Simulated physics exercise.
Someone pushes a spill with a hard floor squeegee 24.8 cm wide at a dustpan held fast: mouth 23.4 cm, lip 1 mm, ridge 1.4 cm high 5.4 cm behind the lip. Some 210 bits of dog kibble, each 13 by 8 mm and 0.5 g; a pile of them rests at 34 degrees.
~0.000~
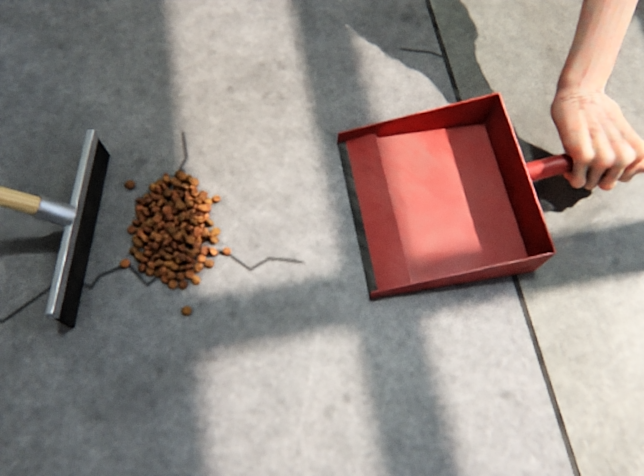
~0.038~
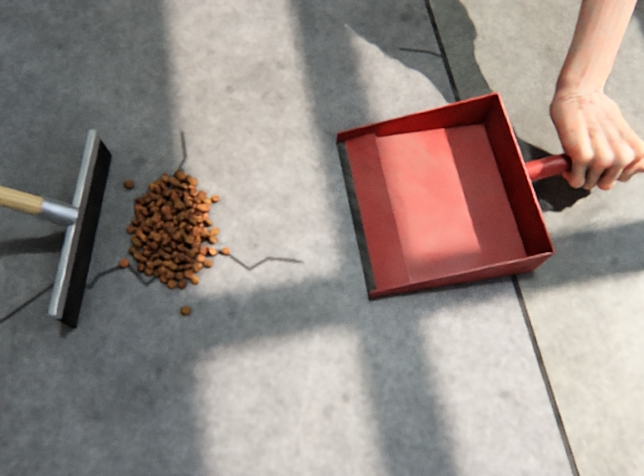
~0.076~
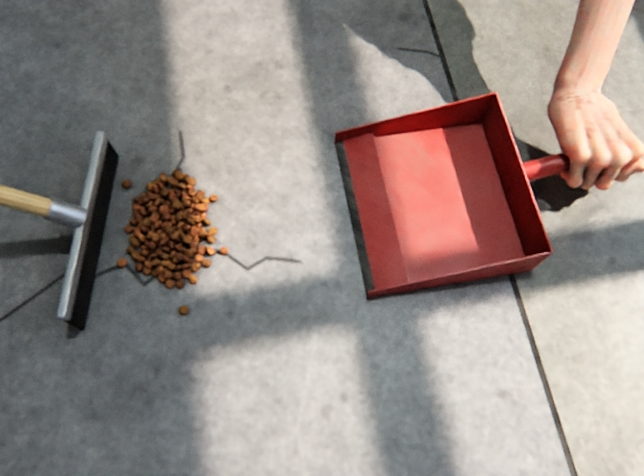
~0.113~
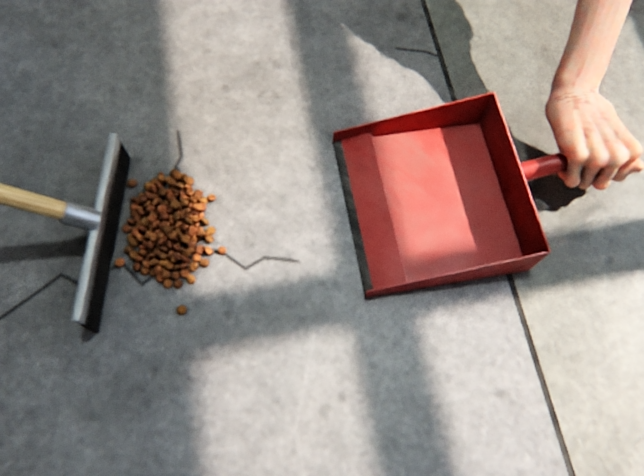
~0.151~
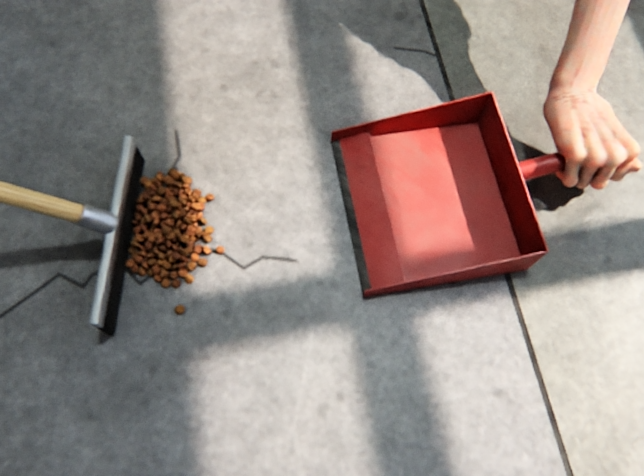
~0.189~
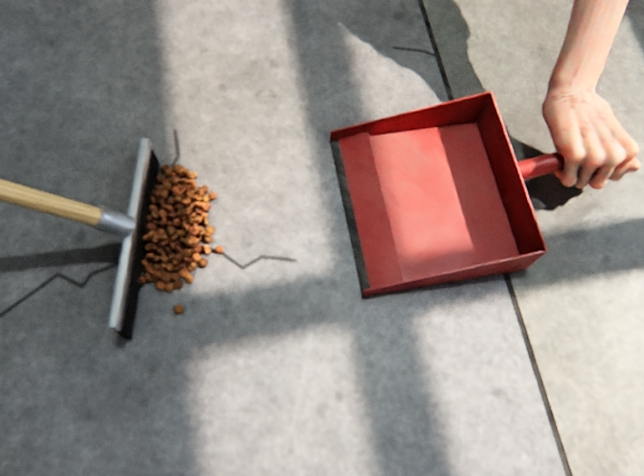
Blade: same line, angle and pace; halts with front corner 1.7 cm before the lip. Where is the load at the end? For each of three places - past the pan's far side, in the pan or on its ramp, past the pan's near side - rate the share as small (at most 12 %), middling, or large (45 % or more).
Far side: Small; pan: Middling; near side: Middling.
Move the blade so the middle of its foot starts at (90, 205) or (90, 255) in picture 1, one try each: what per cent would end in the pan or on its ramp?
25 and 30 per cent, roughly.
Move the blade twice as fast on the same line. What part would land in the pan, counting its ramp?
Then around 55 per cent.
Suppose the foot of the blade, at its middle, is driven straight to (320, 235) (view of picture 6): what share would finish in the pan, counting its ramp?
I'd expect around 30 per cent.
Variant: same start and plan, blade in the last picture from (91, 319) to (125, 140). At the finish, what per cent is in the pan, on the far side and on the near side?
That ends as pan 25, far 0, and near 15.
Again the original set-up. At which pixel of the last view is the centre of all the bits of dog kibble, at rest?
My guess is close to (348, 257).
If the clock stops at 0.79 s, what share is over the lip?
Roughly 25 % by then.
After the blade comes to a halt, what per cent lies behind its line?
Some 10 per cent.
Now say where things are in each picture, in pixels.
In the first frame, blade from (54, 314) to (93, 137), moved 0.0 cm, 0 of the pieces shifted so far; middle of the pieces at (172, 232); pan at (445, 202).
In the second frame, blade from (56, 315) to (95, 137), moved 0.4 cm, 0 of the pieces shifted so far; middle of the pieces at (171, 232).
In the third frame, blade from (65, 317) to (103, 138), moved 1.8 cm, 0 of the pieces shifted so far; middle of the pieces at (169, 231).
In the fourth frame, blade from (80, 320) to (116, 141), moved 3.9 cm, 1 of the pieces shifted so far; middle of the pieces at (167, 231).
In the fifth frame, blade from (97, 323) to (131, 143), moved 6.2 cm, 52 of the pieces shifted so far; middle of the pieces at (171, 221).
In the sixth frame, blade from (116, 327) to (147, 146), moved 8.5 cm, 195 of the pieces shifted so far; middle of the pieces at (172, 226); pan at (437, 200). Its pace works out near 0.61 m/s, heading 21 degrees towards the viewer's side.
Then, at 0.39 s, middle of the blade 16 cm from the lip; 0 % over the lip, far side 0 %, near side 0 %.
After 0.53 s, middle of the blade 7 cm from the lip; 0 % over the lip, far side 0 %, near side 10 %.
After 0.79 s, middle of the blade 4 cm from the lip; 25 % over the lip, far side 0 %, near side 20 %.
In the end, at 1.1 s, far side 0 %, pan 25 %, near side 20 %, in front of the lip or behind the blade 55 %.
